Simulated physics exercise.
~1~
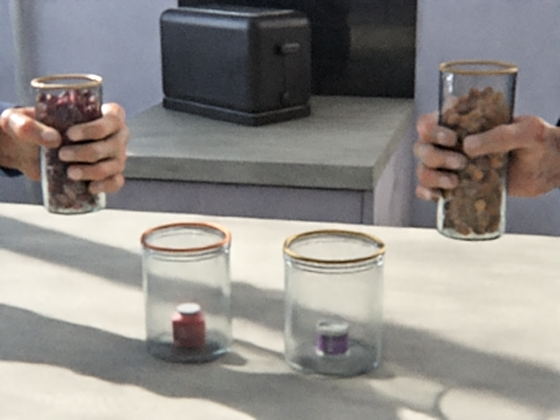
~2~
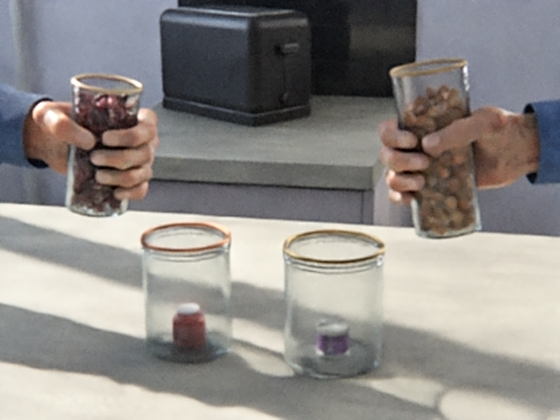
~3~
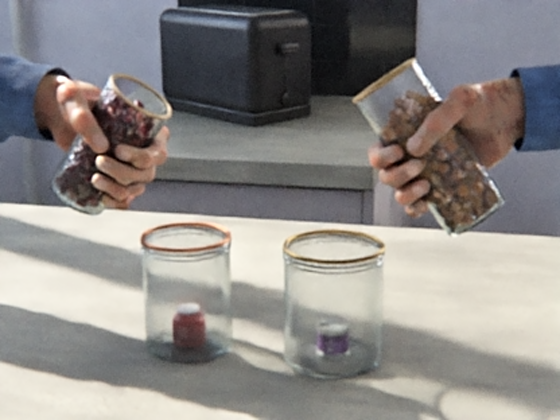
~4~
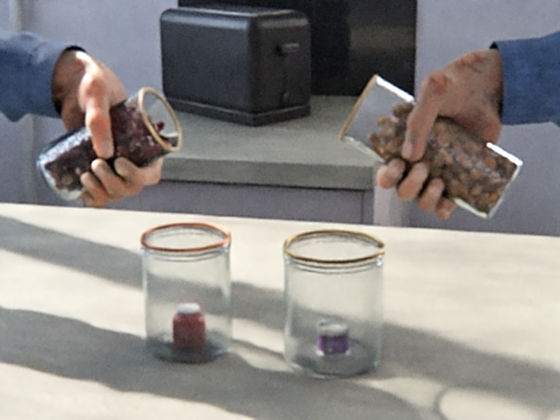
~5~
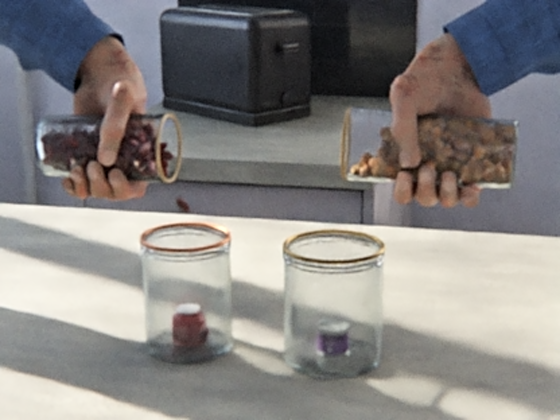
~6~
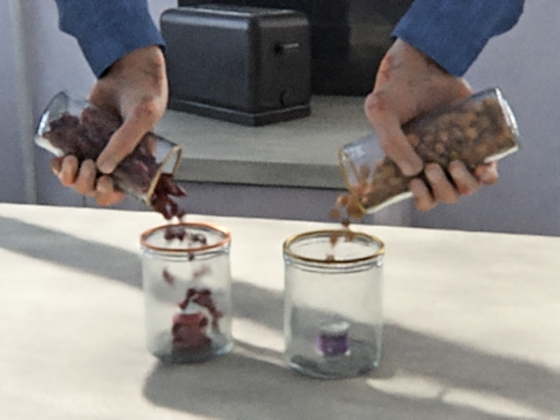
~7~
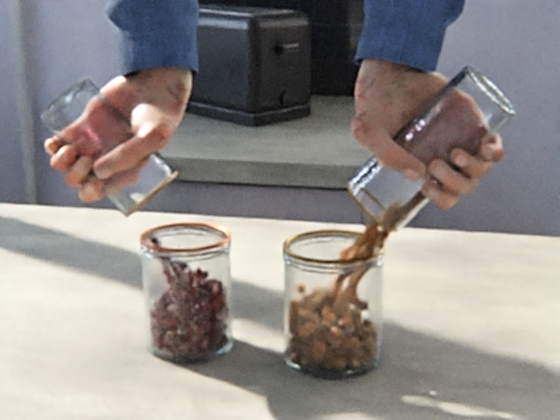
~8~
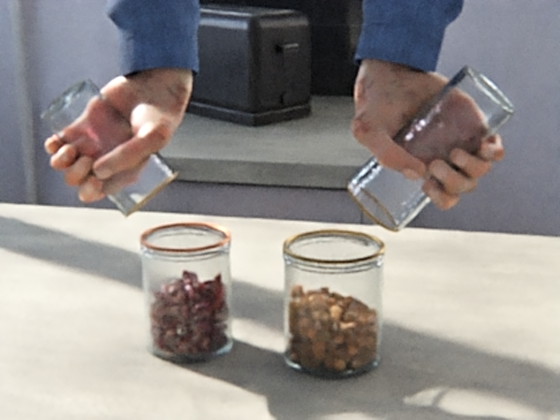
In a kitchen seen from the front, a pale counter stands before a grey worktop holding a black toaster. Two clear jars sit on the counter, the left with a reddish rim and a small red object inside, the right with a gold rim and a small purple one. Above them, two hands hold glasses of dark red pieces on the left and brown pieces on the right. The hands tip the glasses inward, and the pieces tumble into the jars, starting on the left. Finally both glasses are empty and tilted downward, and the heaped pieces hide both objects, with none spilled.
